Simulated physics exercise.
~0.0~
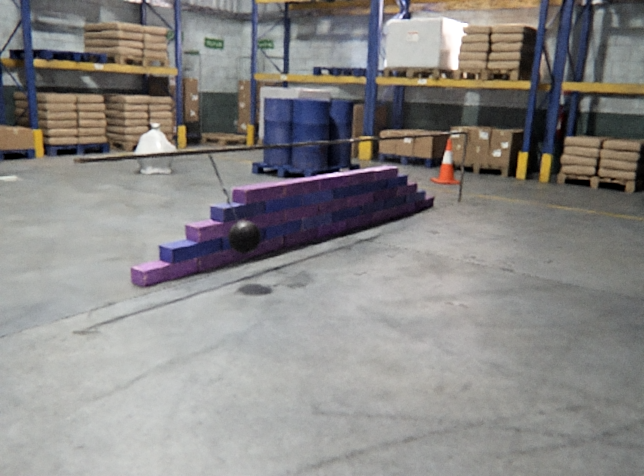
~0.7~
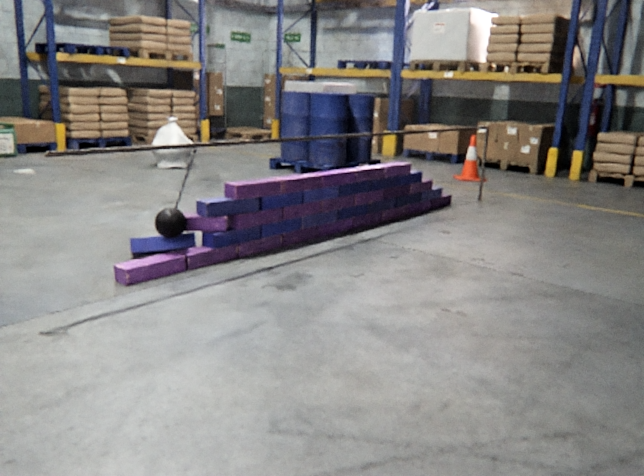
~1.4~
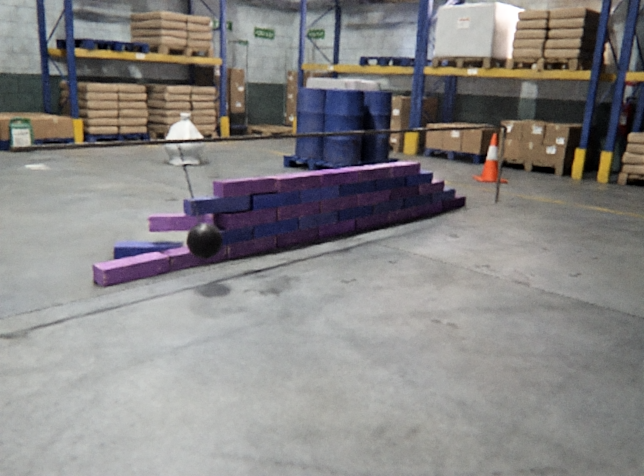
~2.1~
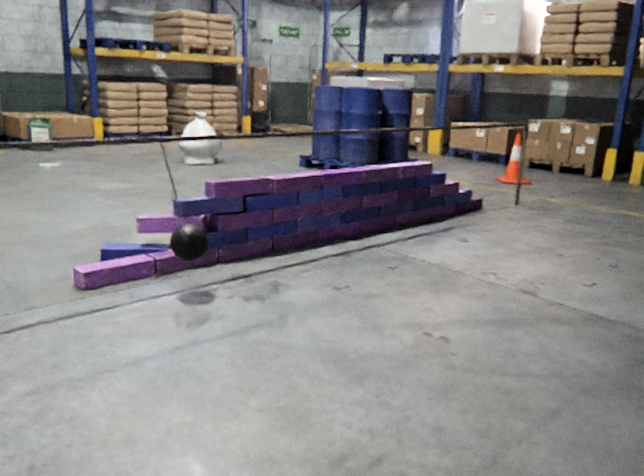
A dark ball hanging from a long beam swung left into the stepped end of a purple and blue block wall, knocking a blue block out of place, then swung back, leaving that block low behind the end and most of the wall still standing.
